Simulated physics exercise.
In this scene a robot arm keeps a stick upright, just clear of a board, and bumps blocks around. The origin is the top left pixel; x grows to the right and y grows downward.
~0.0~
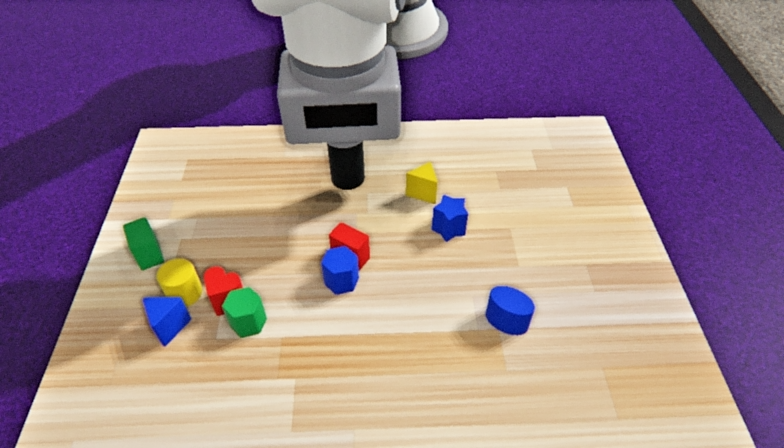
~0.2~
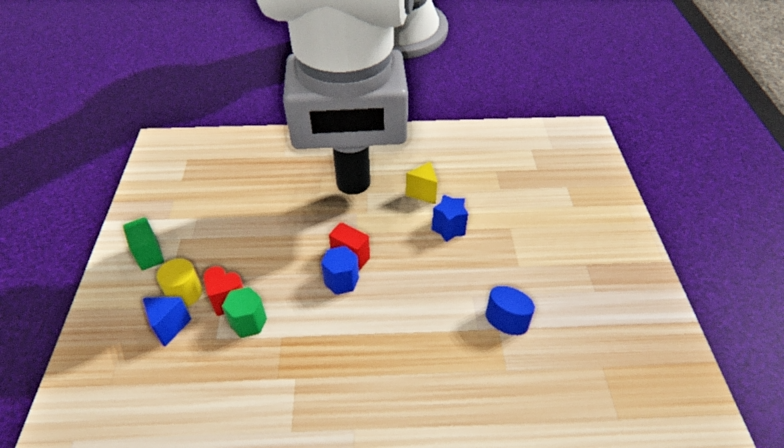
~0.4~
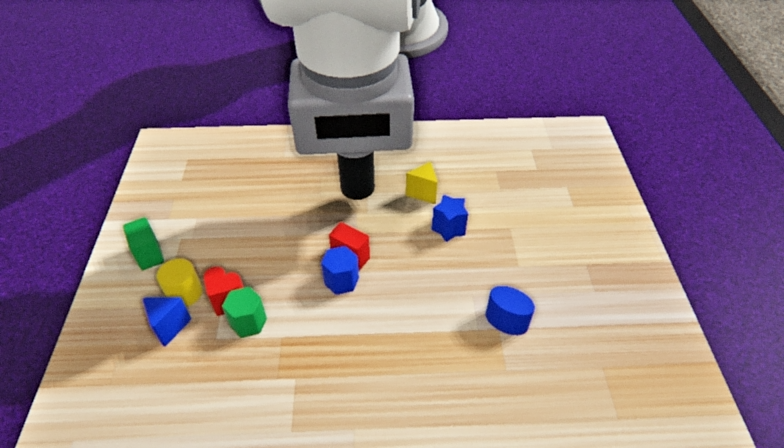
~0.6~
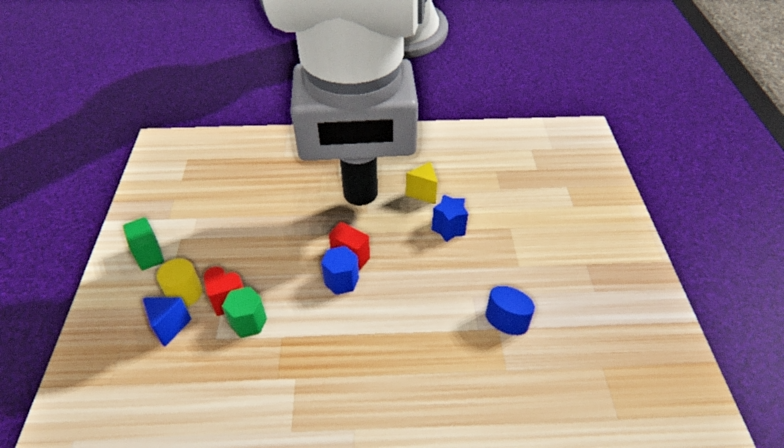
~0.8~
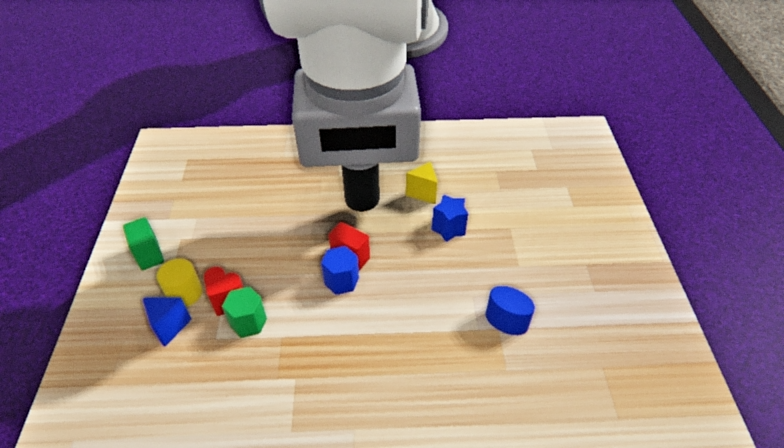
To begin with, a robot arm holds a black stick above a wooden board scattered with red, blue, green and yellow blocks. The stick then shifts slightly right and toward the viewer, nearing the red block beside a blue hexagonal one, while all the blocks stay still.
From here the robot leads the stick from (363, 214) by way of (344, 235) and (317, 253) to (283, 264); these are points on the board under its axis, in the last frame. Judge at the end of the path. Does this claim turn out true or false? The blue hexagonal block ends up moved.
True
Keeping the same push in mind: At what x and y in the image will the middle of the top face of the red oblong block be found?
It sits at (333, 248).
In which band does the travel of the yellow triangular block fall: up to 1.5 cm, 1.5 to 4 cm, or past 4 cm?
I'd go with under 1.5 cm for this block.
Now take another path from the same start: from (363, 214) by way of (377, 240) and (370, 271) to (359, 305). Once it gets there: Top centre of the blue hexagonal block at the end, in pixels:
It should be at about (310, 279).
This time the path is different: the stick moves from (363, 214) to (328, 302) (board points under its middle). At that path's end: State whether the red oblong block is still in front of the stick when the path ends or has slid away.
In front, I predict.
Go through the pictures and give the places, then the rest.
The first frame shows tip of the stick (348, 179), middles of tops, red heart-shaped block (220, 280), blue hexagonal block (339, 259), red oblong block (349, 235), yellow triangular block (425, 172).
The second frame shows stick (353, 183), nothing pushed.
The third frame shows stick (358, 188), nothing pushed.
The fourth frame shows stick (361, 194), nothing pushed.
The fifth frame shows stick (362, 199), red heart-shaped block (220, 280), blue hexagonal block (339, 259), red oblong block (349, 235), yellow triangular block (425, 172).
On the path given first. One third of the way, stick (342, 222); red oblong block (348, 238), turned 20° anticlockwise.
Two thirds of the way, stick (314, 239); blue hexagonal block (340, 270), turned 15° anticlockwise; red oblong block (333, 248), turned 65° anticlockwise.
At the end, stick (279, 250); red heart-shaped block unmoved; blue hexagonal block (340, 270), turned 15° anticlockwise; red oblong block (333, 248), turned 65° anticlockwise; yellow triangular block unmoved.
